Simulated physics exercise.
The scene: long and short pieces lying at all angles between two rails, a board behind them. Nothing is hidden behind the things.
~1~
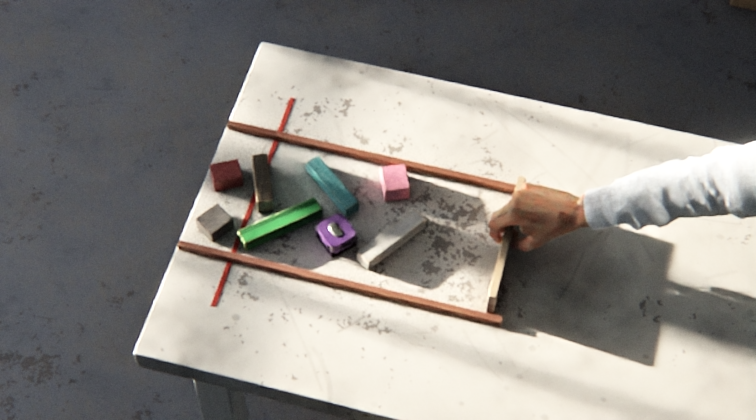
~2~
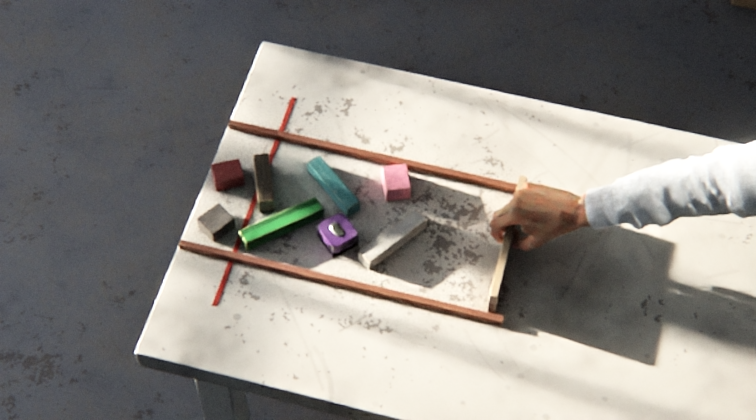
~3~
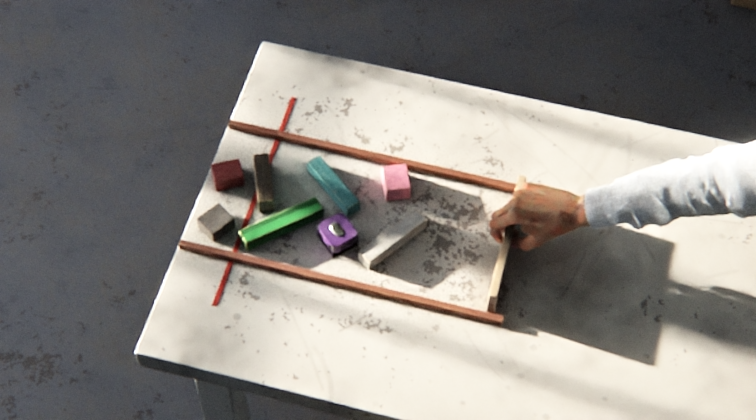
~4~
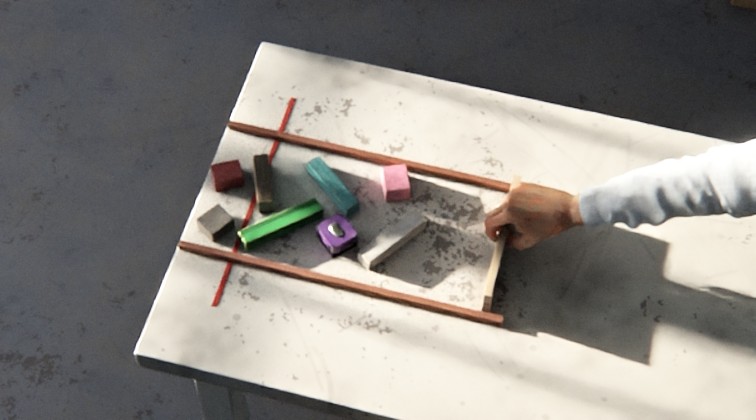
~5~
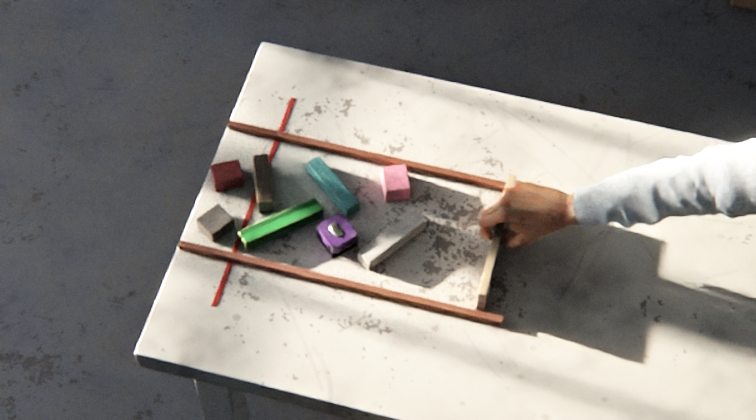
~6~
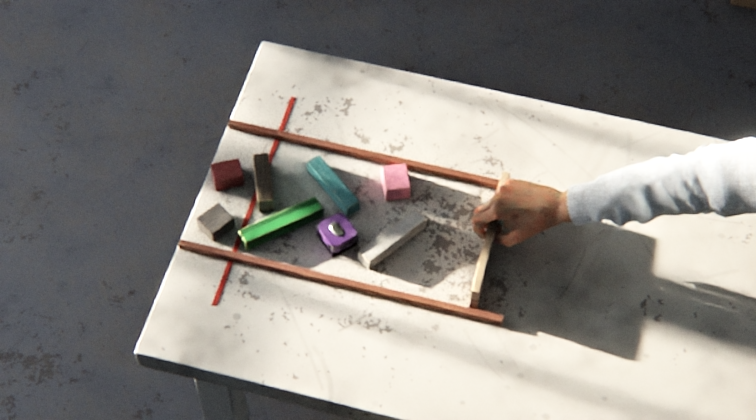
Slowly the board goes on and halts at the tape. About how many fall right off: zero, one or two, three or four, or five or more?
The number that fall off is three or four.
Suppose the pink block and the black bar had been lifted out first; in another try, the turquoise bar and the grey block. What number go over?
First 3, then 1.
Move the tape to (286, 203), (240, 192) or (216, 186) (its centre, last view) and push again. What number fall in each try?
It would be 0, 4 and 6.
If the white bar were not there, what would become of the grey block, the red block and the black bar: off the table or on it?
The grey block drops off; the red block comes down; the black bar falls.
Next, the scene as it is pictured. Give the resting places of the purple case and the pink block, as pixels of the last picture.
The purple case stops around (208, 214); the pink block around (260, 147).
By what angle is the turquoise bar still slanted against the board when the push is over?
Some 10 degrees.
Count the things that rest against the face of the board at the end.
That makes 2.
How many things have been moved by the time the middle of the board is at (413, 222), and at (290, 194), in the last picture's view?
First 1, then 8.
Soon after, none off yet; red block at rest near (227, 175); grey block at rest near (216, 222); black bar at rest near (263, 182).
After that, none off yet; red block at rest near (227, 175); grey block at rest near (216, 222); black bar moving near (260, 180).
In the end, the number that fall off is three or four; gone, green stick, black bar, grey block and red block.
